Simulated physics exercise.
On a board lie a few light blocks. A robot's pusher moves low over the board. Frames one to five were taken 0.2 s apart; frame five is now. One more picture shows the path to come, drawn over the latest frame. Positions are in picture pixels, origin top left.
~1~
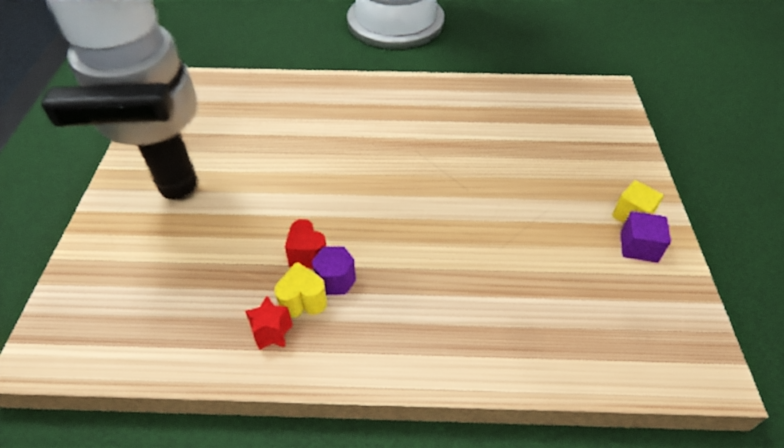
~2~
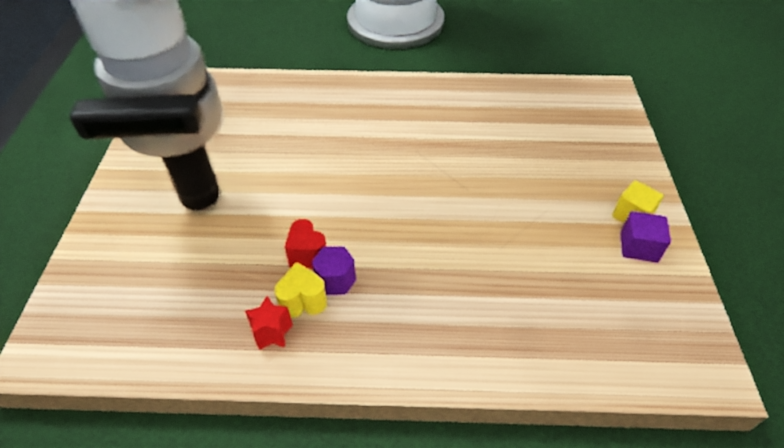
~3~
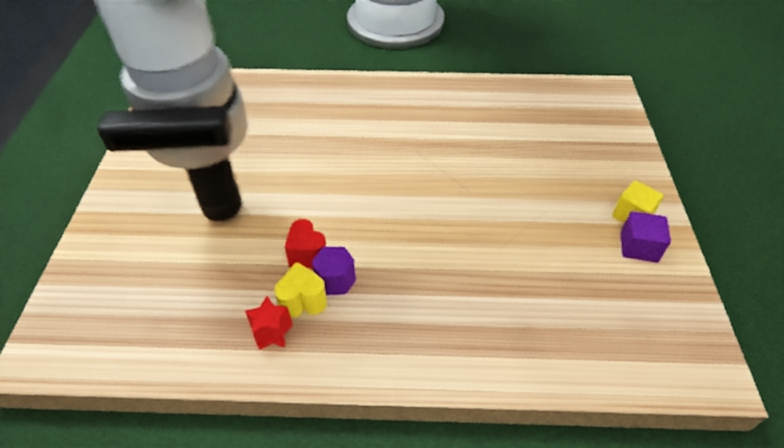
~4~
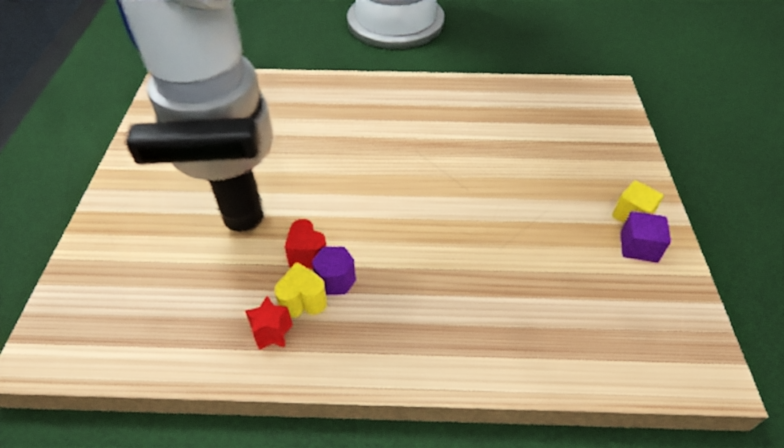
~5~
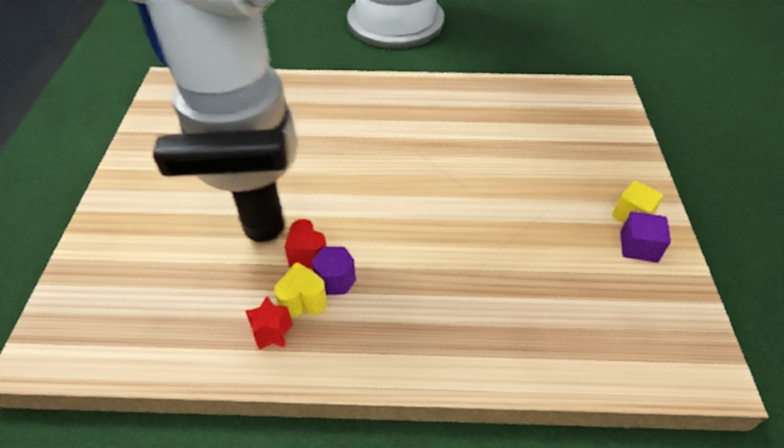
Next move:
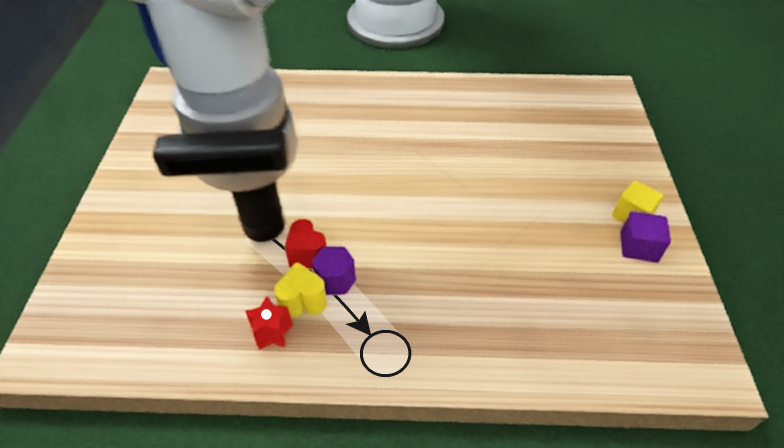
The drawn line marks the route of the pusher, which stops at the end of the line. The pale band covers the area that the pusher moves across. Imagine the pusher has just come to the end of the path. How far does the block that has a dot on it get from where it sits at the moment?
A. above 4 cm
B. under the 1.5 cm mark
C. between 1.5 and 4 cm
Choice B: Under the 1.5 cm mark.
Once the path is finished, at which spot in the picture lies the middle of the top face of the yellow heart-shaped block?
The yellow heart-shaped block ends near (307, 313).
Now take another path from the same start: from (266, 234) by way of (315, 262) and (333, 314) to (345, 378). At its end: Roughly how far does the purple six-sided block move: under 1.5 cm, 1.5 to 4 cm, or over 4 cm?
Above 4 cm.
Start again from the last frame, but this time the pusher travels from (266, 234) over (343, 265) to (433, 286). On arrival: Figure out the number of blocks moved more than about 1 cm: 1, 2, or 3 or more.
Moved: 2.
Path on the board, from (266, 234) via (325, 286), ending at (386, 353); the dot is on the red star.
What follows on the original path. One third of the way, pusher at (305, 260); yellow heart-shaped block at (300, 287); red heart-shaped block at (346, 252), turned 40° anticlockwise; purple six-sided block at (360, 280), turned 75° clockwise.
Two thirds of the way, pusher at (345, 300); yellow heart-shaped block at (307, 312), turned 95° clockwise; red heart-shaped block at (363, 252), turned 45° anticlockwise; purple six-sided block at (388, 294), turned 70° clockwise.
At the end, pusher at (385, 347); red star in place; yellow heart-shaped block at (307, 313), turned 100° clockwise; red heart-shaped block at (363, 252), turned 45° anticlockwise; purple six-sided block at (414, 303).
